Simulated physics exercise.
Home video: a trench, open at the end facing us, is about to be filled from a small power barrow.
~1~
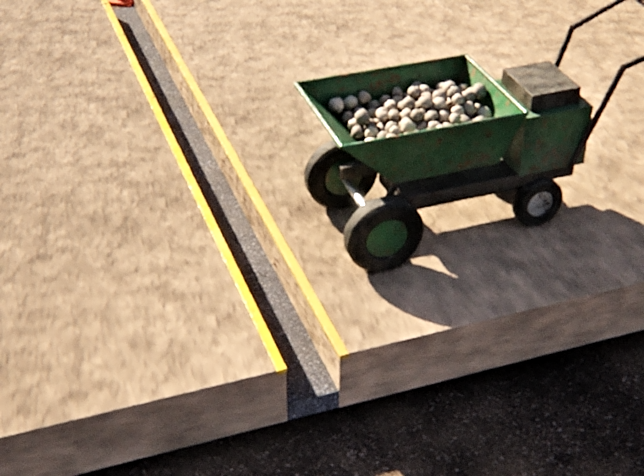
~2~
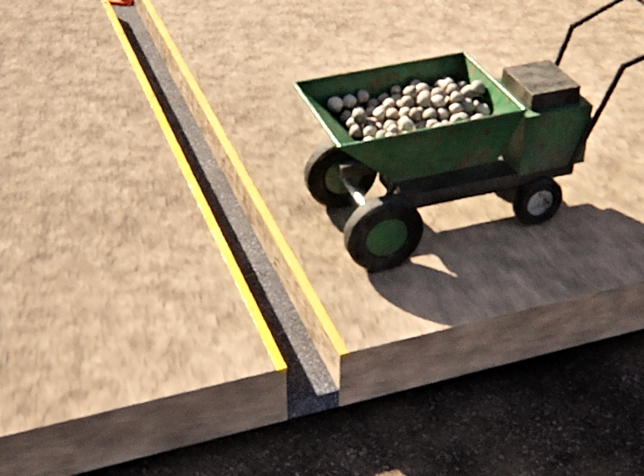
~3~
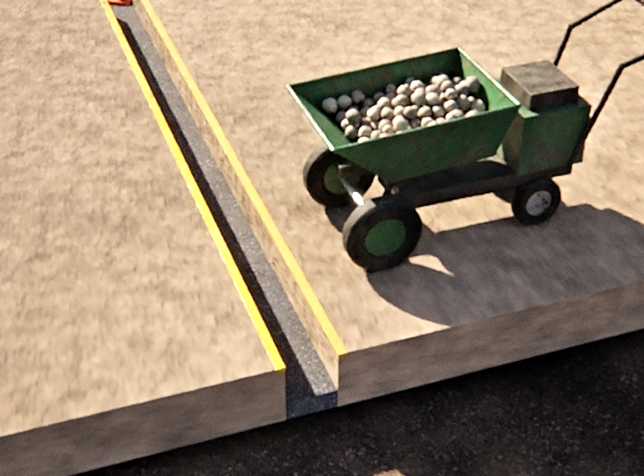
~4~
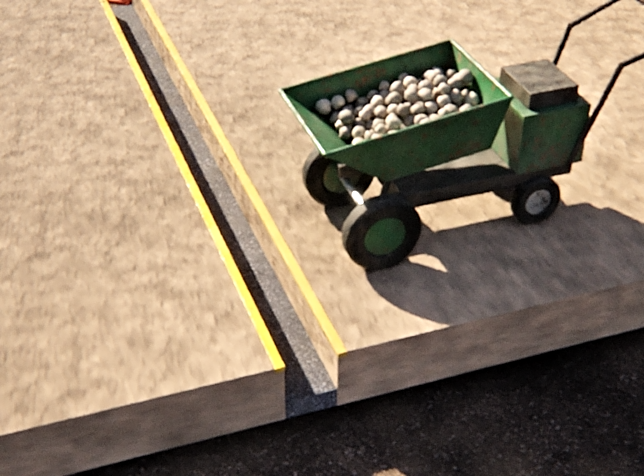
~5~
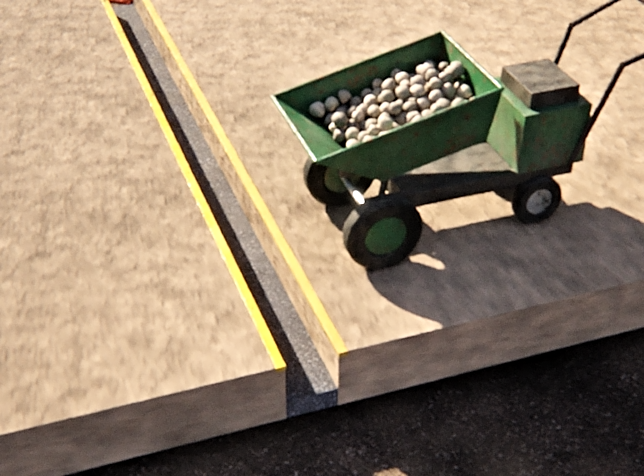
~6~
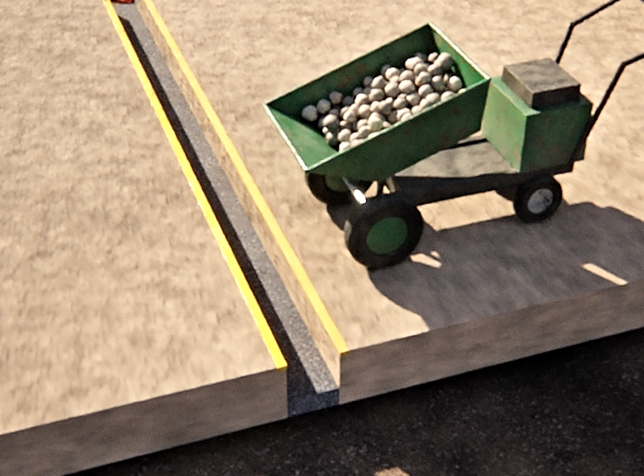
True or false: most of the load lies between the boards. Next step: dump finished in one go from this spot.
False.
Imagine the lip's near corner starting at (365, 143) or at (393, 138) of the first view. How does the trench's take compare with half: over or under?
The greater portion first, the greater portion second.
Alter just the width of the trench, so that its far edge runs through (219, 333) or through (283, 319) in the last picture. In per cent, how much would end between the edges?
The first try lands around 90 %, the second around 0 %.
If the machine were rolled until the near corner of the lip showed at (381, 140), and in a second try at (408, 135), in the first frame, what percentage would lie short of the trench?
Result: Try 1 = 0 %, try 2 = 20 %.
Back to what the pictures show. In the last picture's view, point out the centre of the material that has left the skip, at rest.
Close to (203, 256), more or less.
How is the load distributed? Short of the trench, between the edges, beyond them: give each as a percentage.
Roughly: Short 0, between 25, beyond 70 per cent.
Soon after the last picture, skip tipped steeply; all in the skip.
A little later, skip tipped steeply; most in the skip; a stray few in or heaped over the trench; about a quarter beyond it; a stray few falling.
Later still, skip tipped right over; a small part in the skip; about a quarter in or heaped over the trench; about two thirds beyond it.
At rest, skip tipped right over; a stray few in the skip; about a quarter in or heaped over the trench; about two thirds beyond it.
